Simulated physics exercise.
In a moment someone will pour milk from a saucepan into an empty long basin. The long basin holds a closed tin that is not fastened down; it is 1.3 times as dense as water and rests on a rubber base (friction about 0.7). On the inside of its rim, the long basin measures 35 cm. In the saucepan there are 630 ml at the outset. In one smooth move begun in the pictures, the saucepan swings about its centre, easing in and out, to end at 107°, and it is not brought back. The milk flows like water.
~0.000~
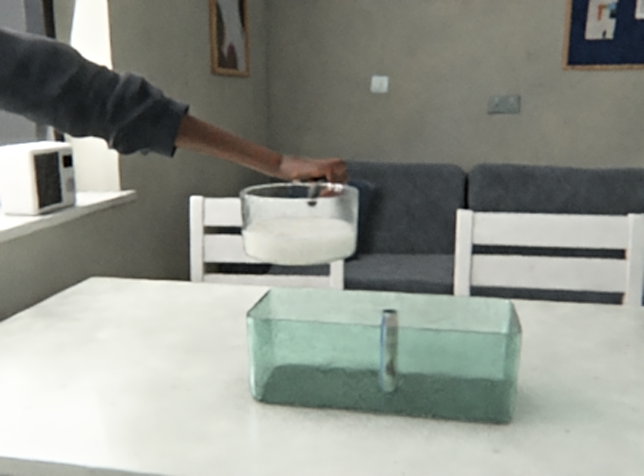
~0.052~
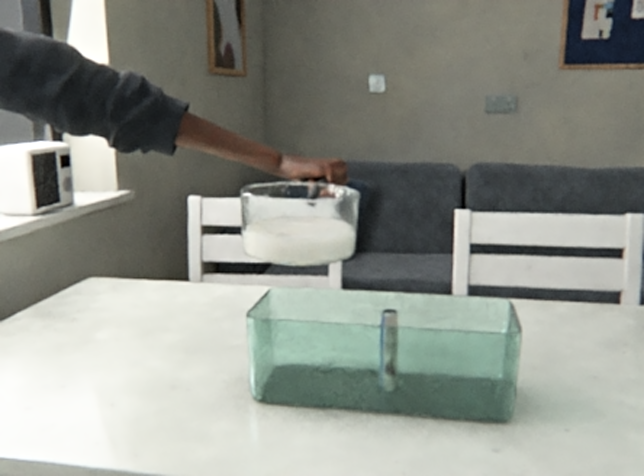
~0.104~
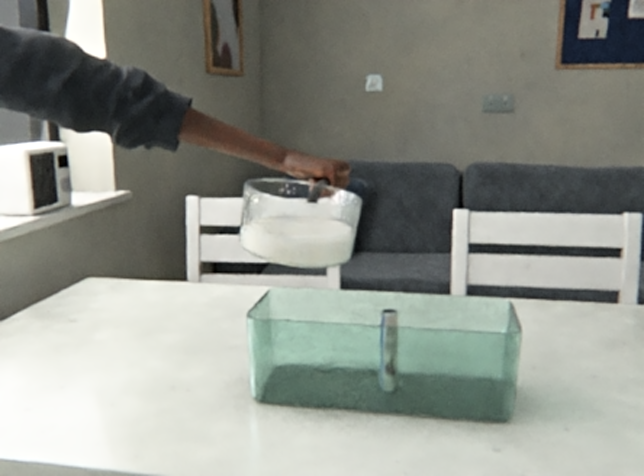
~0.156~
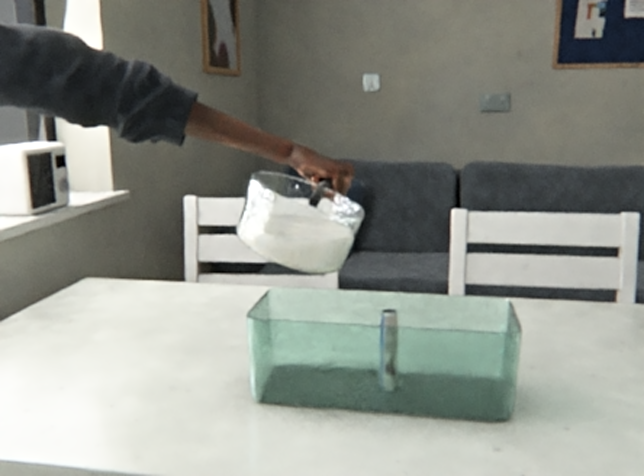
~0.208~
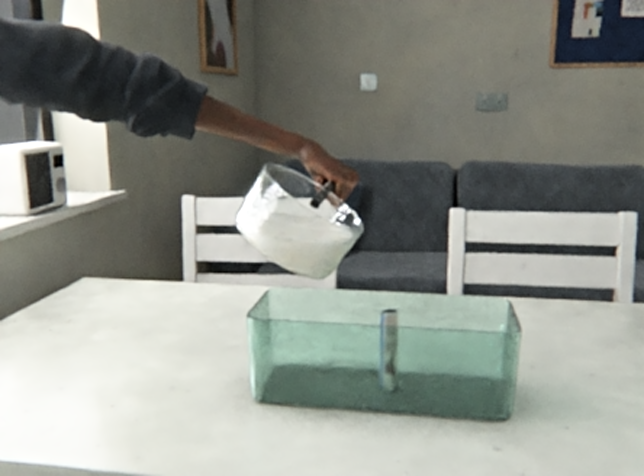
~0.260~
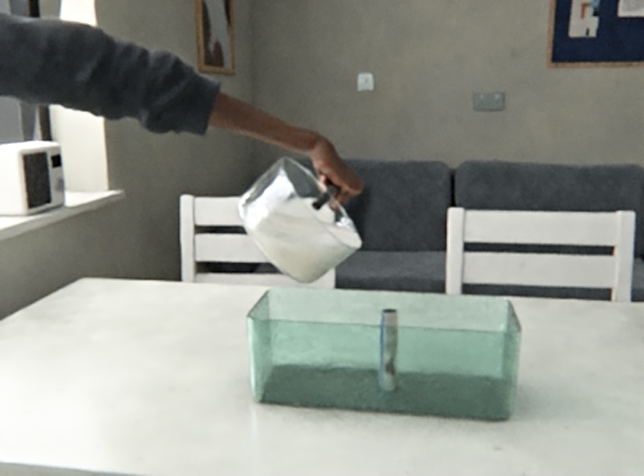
In a grey-walled room with a window ledge at left, a nearly level view looks across a white table towards white chairs and a dark grey sofa. A greenish glass basin holding an upright metallic tin stands on the table, below a clear saucepan of white milk. A dark-sleeved arm from the left steadily tilts the saucepan down to the right, while the camera drifts slightly.
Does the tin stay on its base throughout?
It's down.
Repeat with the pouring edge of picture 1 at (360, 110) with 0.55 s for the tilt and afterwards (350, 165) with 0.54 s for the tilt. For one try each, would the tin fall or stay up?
Trial 1 - tin tips; trial 2 - tin tips.
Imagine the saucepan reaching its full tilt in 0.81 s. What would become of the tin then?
Then it remains upright.
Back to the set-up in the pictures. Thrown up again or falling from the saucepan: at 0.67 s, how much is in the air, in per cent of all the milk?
About 5 percent.
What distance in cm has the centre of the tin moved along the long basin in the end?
9.0 cm.
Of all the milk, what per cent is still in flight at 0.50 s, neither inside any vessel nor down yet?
About 26 per cent.
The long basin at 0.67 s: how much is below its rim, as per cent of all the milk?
The fraction sits near 88 in a hundred.
By 0.50 s the tilt is 105° and 24 per cent is still to pour; the tin stands where it began.
By 0.67 s the tilt is 107° and 8 per cent is still to pour; the tin leans 9°.
By 0.85 s the tilt is 107° and 1 per cent is still to pour; the tin leans 49°.
By 1.05 s the tilt is 107° and 0 per cent is still to pour; the tin lies on its side.
At rest the tin lies on its side.
